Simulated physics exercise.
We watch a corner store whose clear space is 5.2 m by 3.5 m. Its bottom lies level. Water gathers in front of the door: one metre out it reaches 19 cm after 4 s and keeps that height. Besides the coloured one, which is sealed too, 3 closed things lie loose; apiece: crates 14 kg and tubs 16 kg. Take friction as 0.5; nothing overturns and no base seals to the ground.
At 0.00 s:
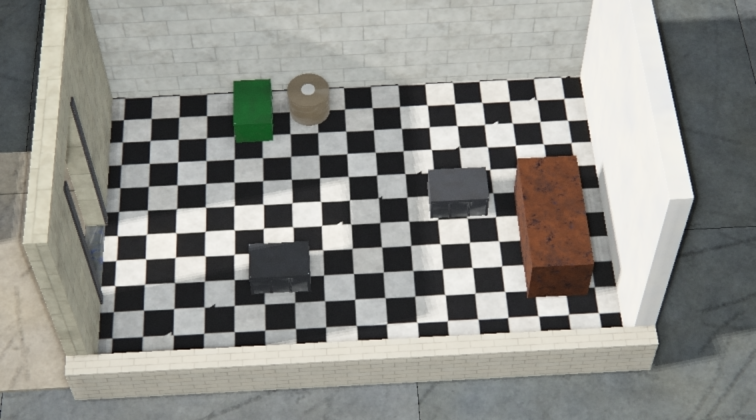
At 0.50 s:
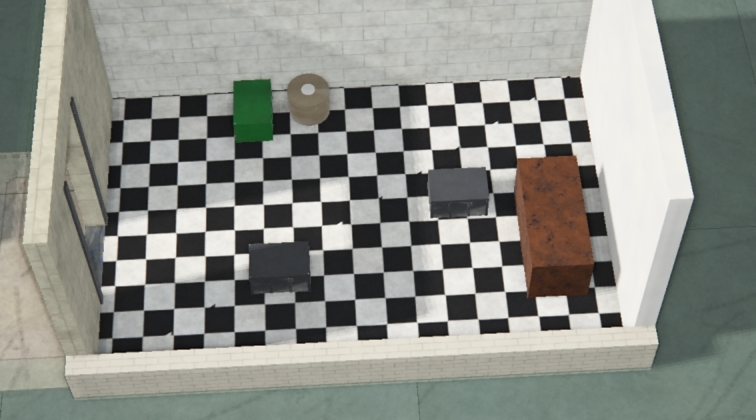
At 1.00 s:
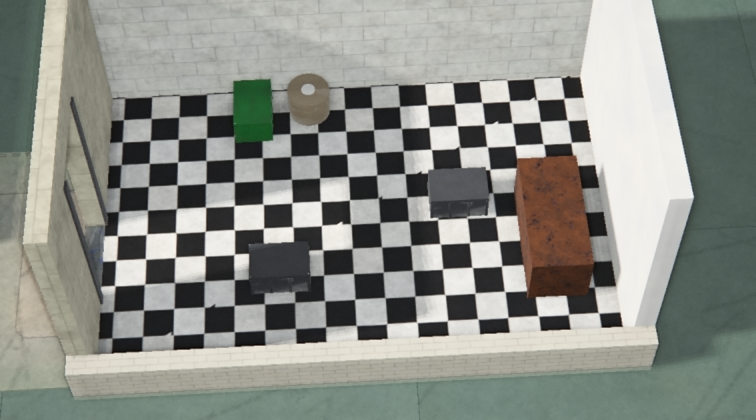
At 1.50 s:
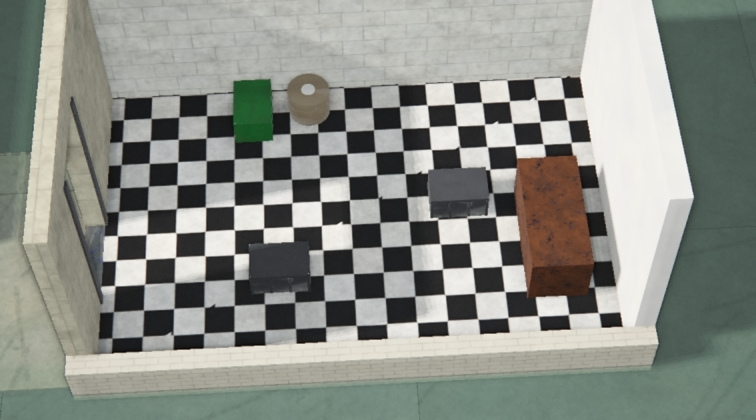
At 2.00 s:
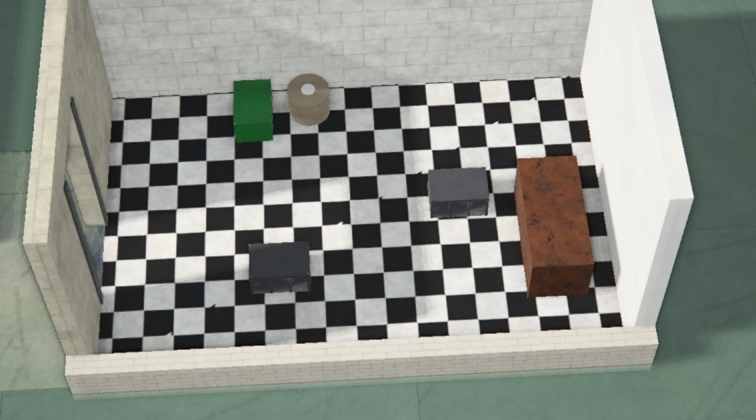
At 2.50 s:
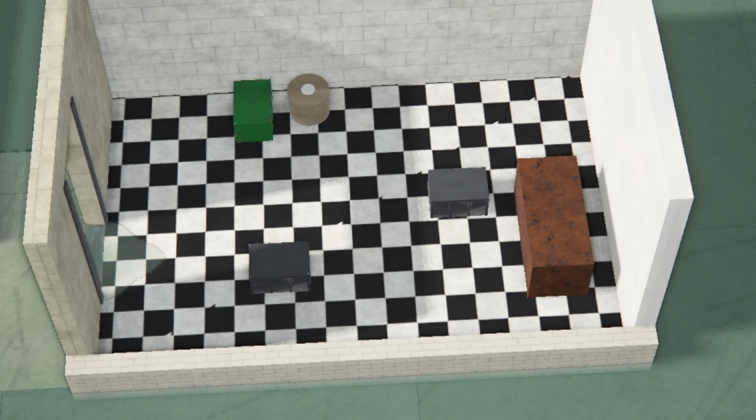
In a small tiled room, nothing shifts as a little water appears by the left doorway.
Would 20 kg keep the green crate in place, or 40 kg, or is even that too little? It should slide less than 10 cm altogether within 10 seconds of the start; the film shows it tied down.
I expect that the lower weight is enough.
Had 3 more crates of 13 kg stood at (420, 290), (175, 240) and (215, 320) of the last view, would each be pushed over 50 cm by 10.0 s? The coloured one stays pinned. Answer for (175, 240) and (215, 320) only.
In turn: More, more.
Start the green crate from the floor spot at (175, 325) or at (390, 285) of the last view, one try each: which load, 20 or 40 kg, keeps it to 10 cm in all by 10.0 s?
In turn: The smaller is enough; the smaller is enough.
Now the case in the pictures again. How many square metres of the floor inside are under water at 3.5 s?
Roughly 2.5 m2.
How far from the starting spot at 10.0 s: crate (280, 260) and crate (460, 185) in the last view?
In that order: 20 cm, 0 cm.
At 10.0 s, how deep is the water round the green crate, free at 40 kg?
About 4 cm.
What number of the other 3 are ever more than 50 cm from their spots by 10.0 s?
That makes 0.
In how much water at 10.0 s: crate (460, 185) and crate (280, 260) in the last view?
About 5 and 4 cm.
After 3.5 s the green crate would be 0 cm from its start with 20 kg and 0 cm from its start with 40 kg; 0 cm of water round it then.
After 4.5 s the green crate would be 0 cm from its start with 20 kg and 0 cm from its start with 40 kg; 1 cm of water round it then.
After 7.0 s the green crate would be 0 cm from its start with 20 kg and 0 cm from its start with 40 kg; 3 cm of water round it then.
After 10.0 s the green crate would be 0 cm from its start with 20 kg and 0 cm from its start with 40 kg; 4 cm of water round it then.
